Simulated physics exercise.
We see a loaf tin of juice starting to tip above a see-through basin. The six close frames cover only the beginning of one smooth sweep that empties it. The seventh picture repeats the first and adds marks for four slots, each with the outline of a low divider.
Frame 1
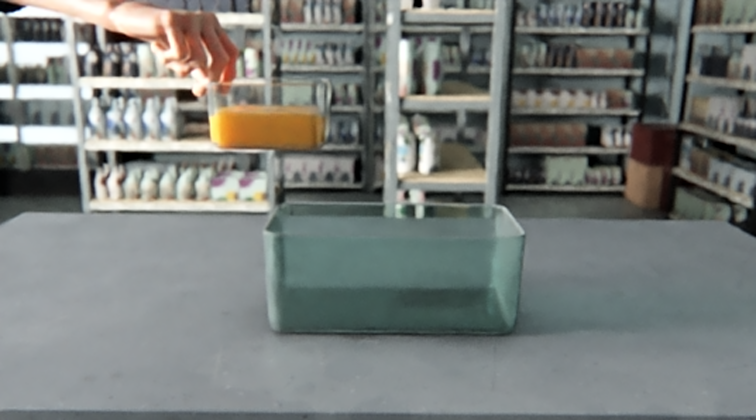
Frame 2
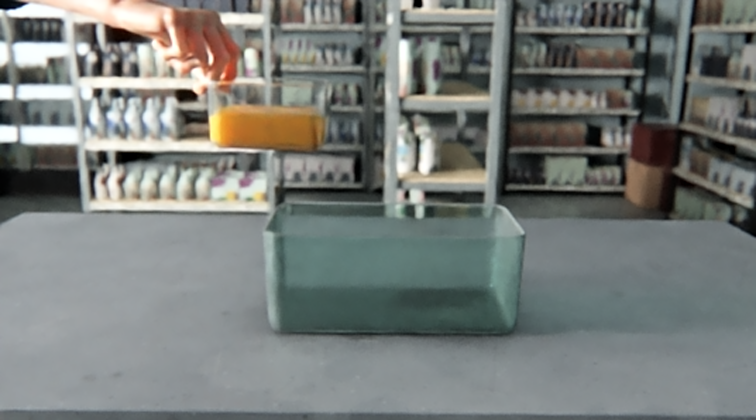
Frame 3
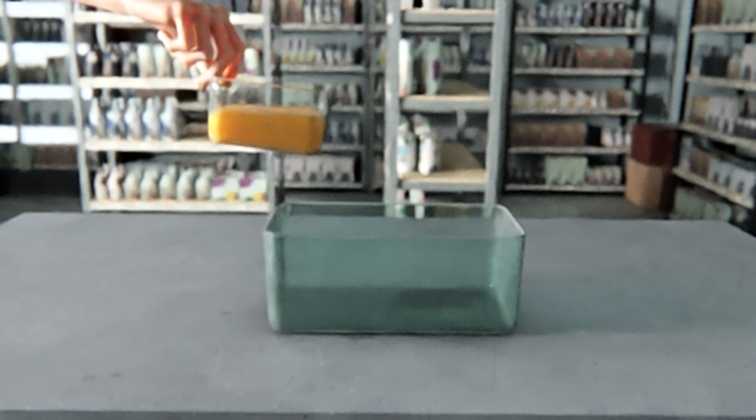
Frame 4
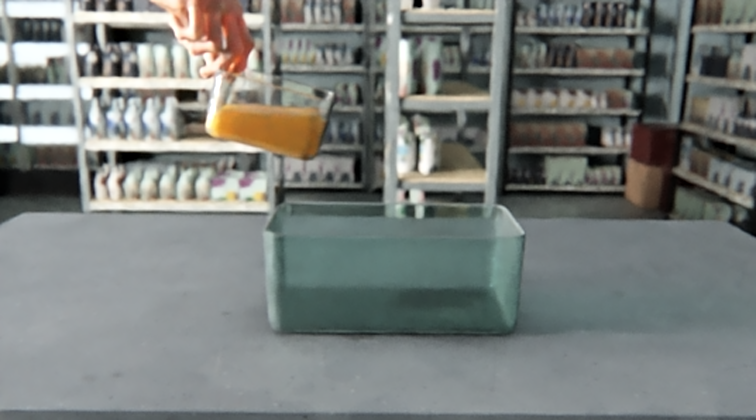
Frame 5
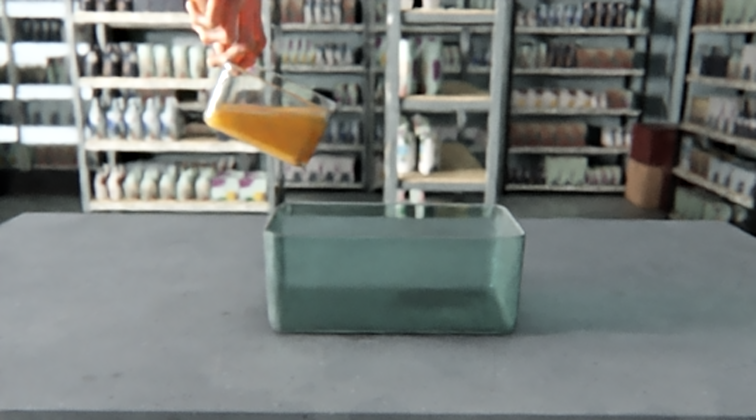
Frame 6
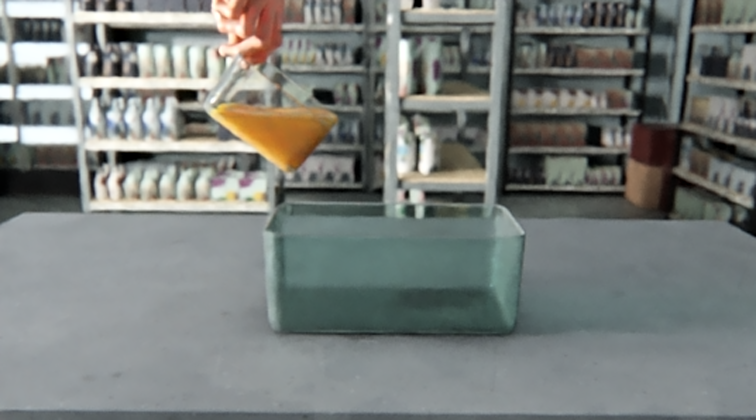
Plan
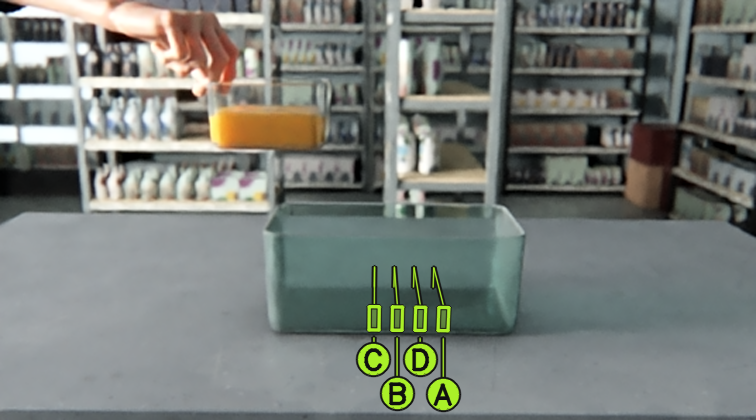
Orange juice in a clear container tilting steadily down to the right, a hand gripping its left end above a see-through basin.
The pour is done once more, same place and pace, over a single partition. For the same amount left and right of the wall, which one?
C works best here.
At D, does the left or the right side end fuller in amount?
The left side.
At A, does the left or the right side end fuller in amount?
The left side.
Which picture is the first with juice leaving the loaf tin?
Picture 6.
On the marked copy, A at (443, 338); B at (397, 337); C at (373, 337); D at (420, 337).
For slot A, about 87 % ends left of the wall and 12 % right of it.
For slot B, about 91 % ends left of the wall and 8 % right of it.
For slot C, about 53 % ends left of the wall and 46 % right of it.
For slot D, about 89 % ends left of the wall and 10 % right of it.
